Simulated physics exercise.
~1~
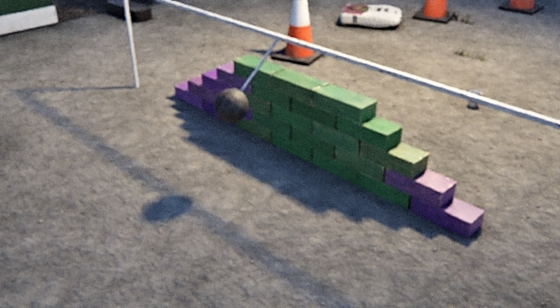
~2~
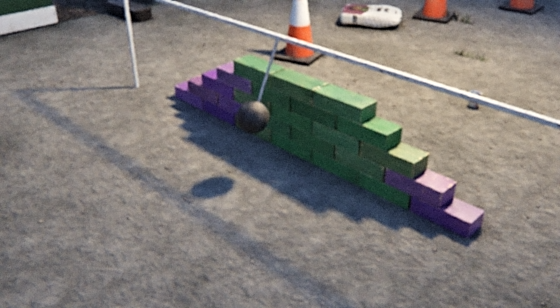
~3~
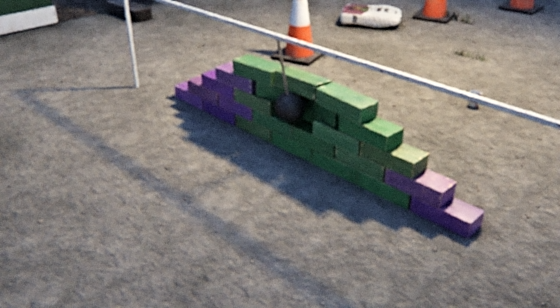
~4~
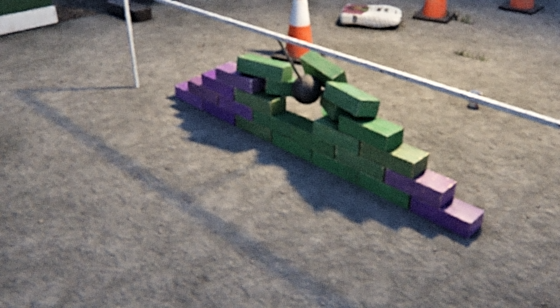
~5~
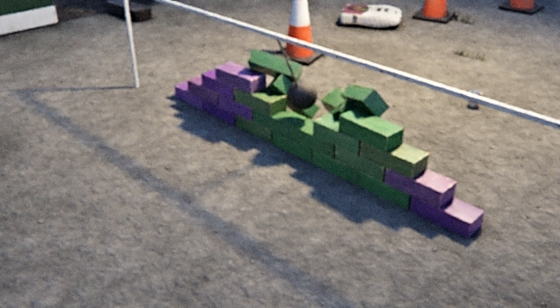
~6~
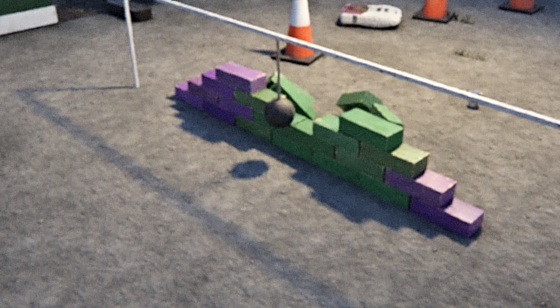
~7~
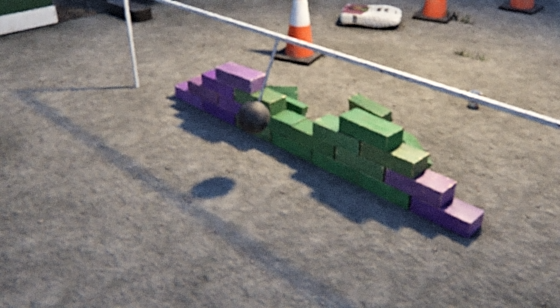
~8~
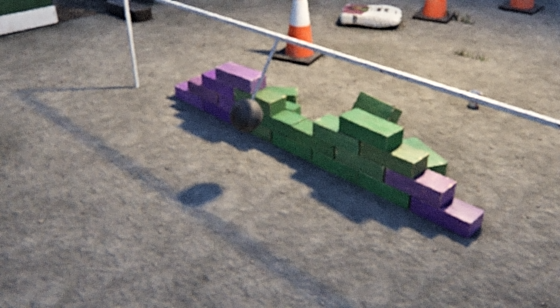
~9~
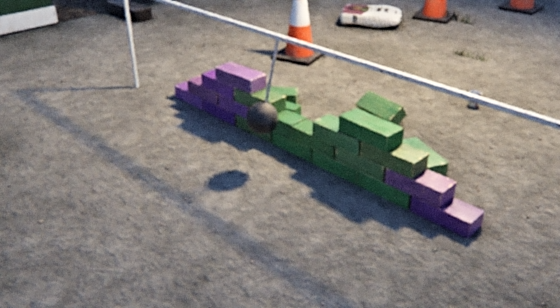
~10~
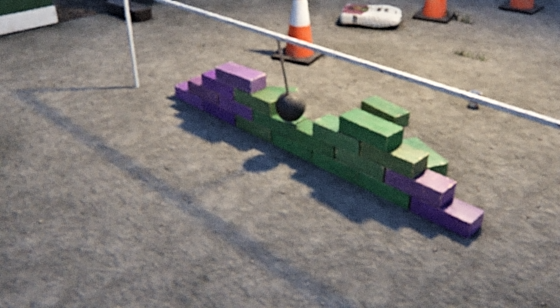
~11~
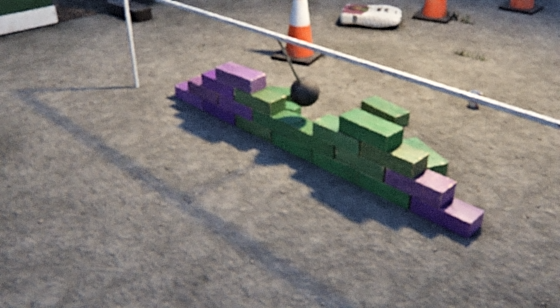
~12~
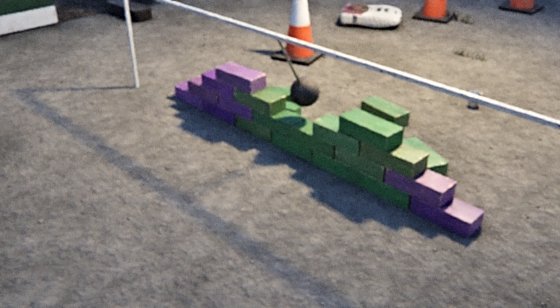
Stepped wall of green and purple blocks being struck by a swinging dark ball, several green blocks toppling, leaving a gap.
